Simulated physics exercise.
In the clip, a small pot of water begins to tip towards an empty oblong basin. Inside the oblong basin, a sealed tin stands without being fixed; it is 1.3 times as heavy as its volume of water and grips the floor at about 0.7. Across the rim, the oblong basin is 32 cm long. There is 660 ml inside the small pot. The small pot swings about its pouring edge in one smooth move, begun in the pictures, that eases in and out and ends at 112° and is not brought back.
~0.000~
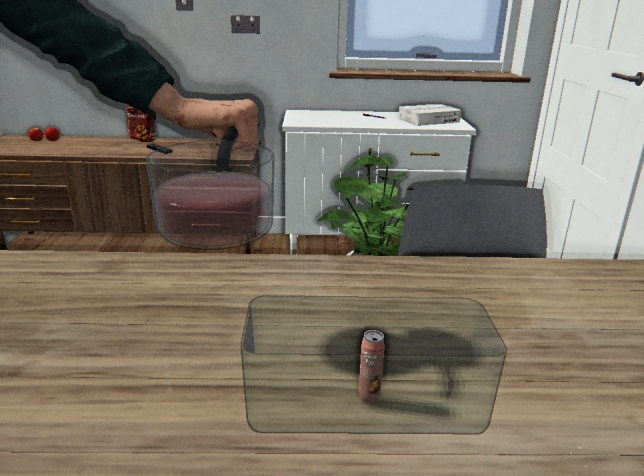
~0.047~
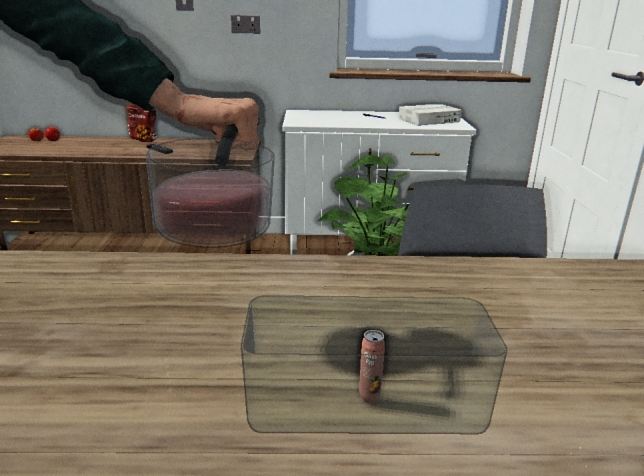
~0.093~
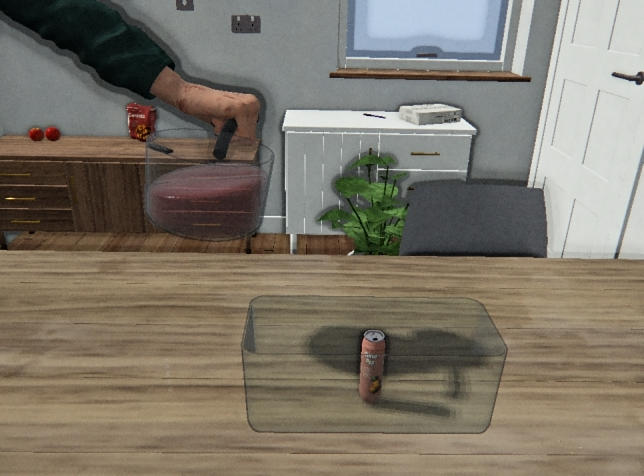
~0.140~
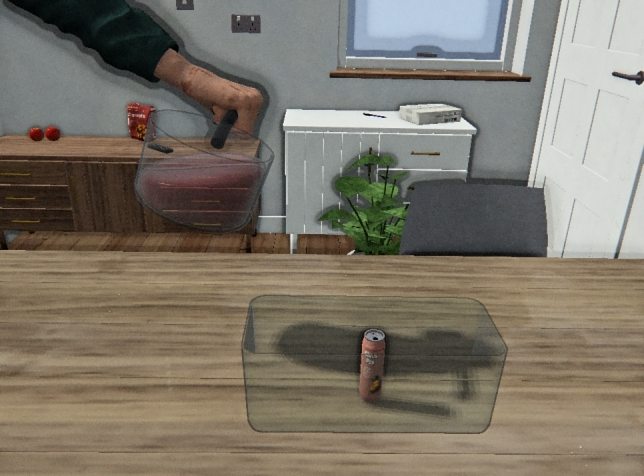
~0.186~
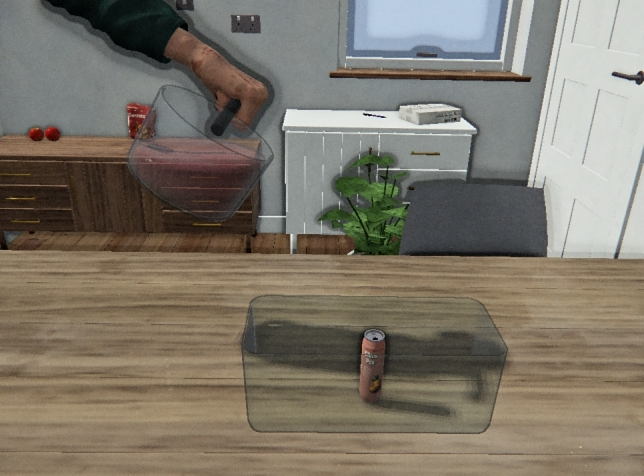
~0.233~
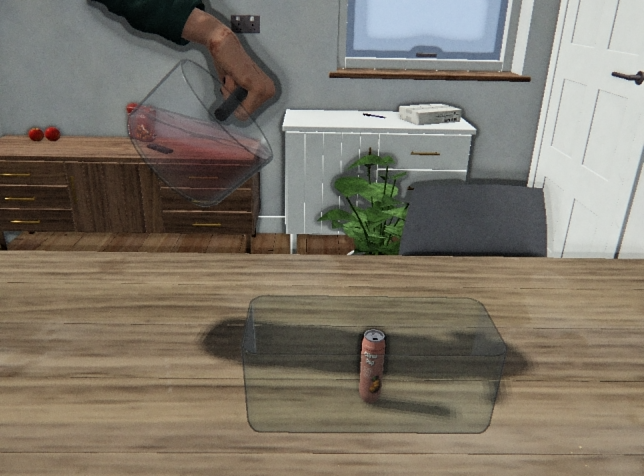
Above a wooden table, a hand steadily tilts a clear pot of reddish liquid rightward.
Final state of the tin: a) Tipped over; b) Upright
b, upright.
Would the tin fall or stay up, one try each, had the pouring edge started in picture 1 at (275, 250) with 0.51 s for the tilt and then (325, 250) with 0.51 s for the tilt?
First it tips over; then it stays on its base.
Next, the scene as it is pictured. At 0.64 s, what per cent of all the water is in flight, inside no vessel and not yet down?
Close to 48 %.
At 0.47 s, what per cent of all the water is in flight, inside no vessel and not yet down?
I'd say close to 50 per cent.
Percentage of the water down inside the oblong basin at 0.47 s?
0 %, give or take.
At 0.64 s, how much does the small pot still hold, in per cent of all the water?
Roughly 5 percent remains.
Then, 0.47 s in, the tilt is 110° and 49 per cent is still to pour; the tin stands where it began.
Then, 0.64 s in, the tilt is 112° and 5 per cent is still to pour; the tin stands where it began.
Then, 0.82 s in, the tilt is 112° and 0 per cent is still to pour; the tin stands where it began.
Then, 1.01 s in, the tilt is 112° and 0 per cent is still to pour; the tin stands where it began.
Finally, the tin stands where it began.
